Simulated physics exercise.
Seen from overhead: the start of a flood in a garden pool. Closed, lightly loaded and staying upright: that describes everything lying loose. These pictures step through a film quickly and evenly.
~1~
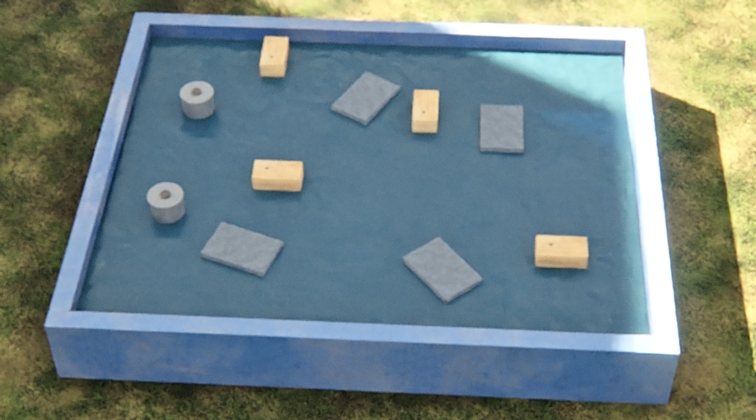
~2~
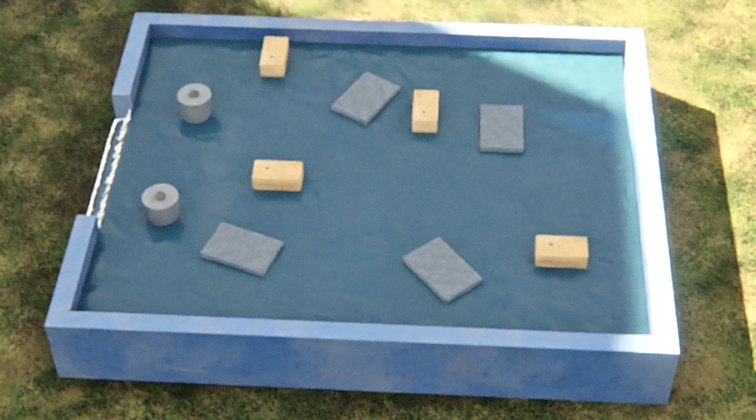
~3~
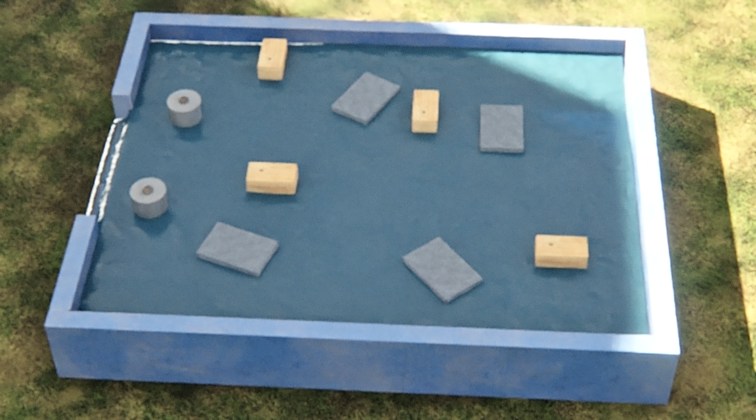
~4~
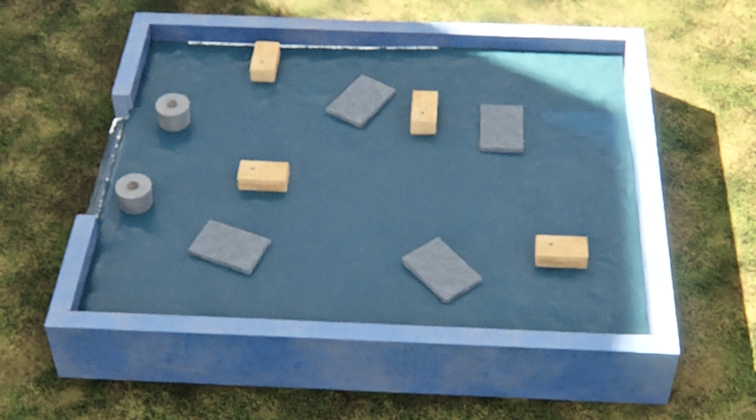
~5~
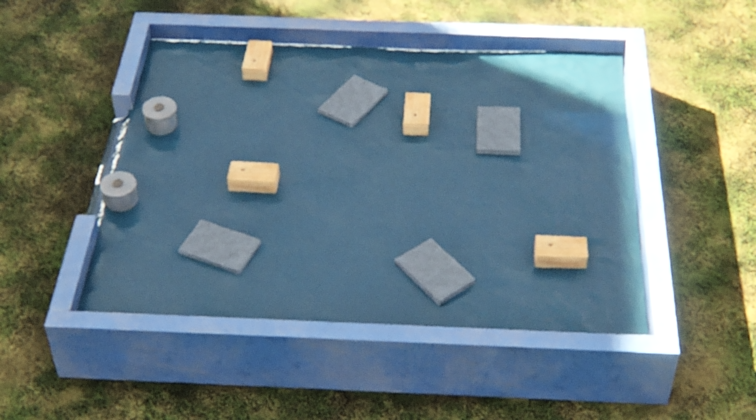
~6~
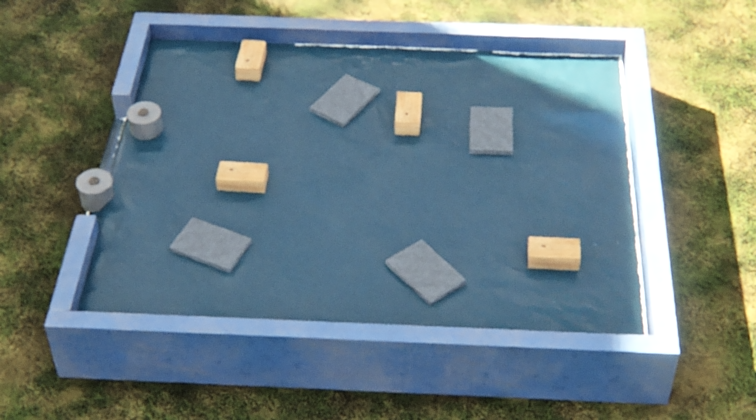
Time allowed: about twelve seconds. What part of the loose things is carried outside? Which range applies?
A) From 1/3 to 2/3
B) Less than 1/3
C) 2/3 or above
Answer: A.
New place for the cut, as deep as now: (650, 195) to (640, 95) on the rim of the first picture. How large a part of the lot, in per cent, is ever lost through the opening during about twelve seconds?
About 20 %.
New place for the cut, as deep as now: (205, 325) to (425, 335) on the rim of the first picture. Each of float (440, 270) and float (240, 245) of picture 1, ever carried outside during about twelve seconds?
As listed: Escaped, escaped.
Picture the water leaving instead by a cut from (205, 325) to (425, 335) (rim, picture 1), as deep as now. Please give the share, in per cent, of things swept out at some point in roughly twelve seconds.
By my count it's 20 percent.
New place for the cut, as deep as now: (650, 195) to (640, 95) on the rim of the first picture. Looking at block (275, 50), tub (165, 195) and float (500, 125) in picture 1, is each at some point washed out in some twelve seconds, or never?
The first never exits, the second never exits, the third exits.
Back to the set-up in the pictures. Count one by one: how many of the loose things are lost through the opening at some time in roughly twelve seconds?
I count 4 of them.
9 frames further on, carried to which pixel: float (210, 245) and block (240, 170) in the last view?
Approximately (150, 221) for one, (162, 170) for the other.
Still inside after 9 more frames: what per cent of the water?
It comes out at 82 parts in a hundred.
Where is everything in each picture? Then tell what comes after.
In the first frame, a tub at (165, 195) floats; a tub at (197, 92), afloat; 0 of 10 have shifted.
In the second frame, a tub at (160, 197) floats, close to its start; a tub at (194, 95) floats; 0 of 10 have shifted.
In the third frame, a tub at (148, 191), afloat, close to its start; a tub at (184, 101) floats, close to its start; 2 of 10 have shifted.
In the fourth frame, a tub at (133, 186) floats, close to its start; a tub at (172, 105), afloat, close to its start; 5 of 10 have shifted.
In the fifth frame, a tub at (118, 184), afloat, a stride from its start; a tub at (159, 108) floats, close to its start; 7 of 10 have shifted.
In the sixth frame, a tub at (94, 182) floats, a stride from its start; a tub at (144, 113), afloat, a stride from its start; 9 of 10 have shifted.
A moment on, 2 of 10 are out; 8 afloat.
Next, 2 of 10 are out; 8 afloat.
Later, 4 of 10 are out; 6 afloat.
In the end, 4 of 10 are out; 6 afloat.
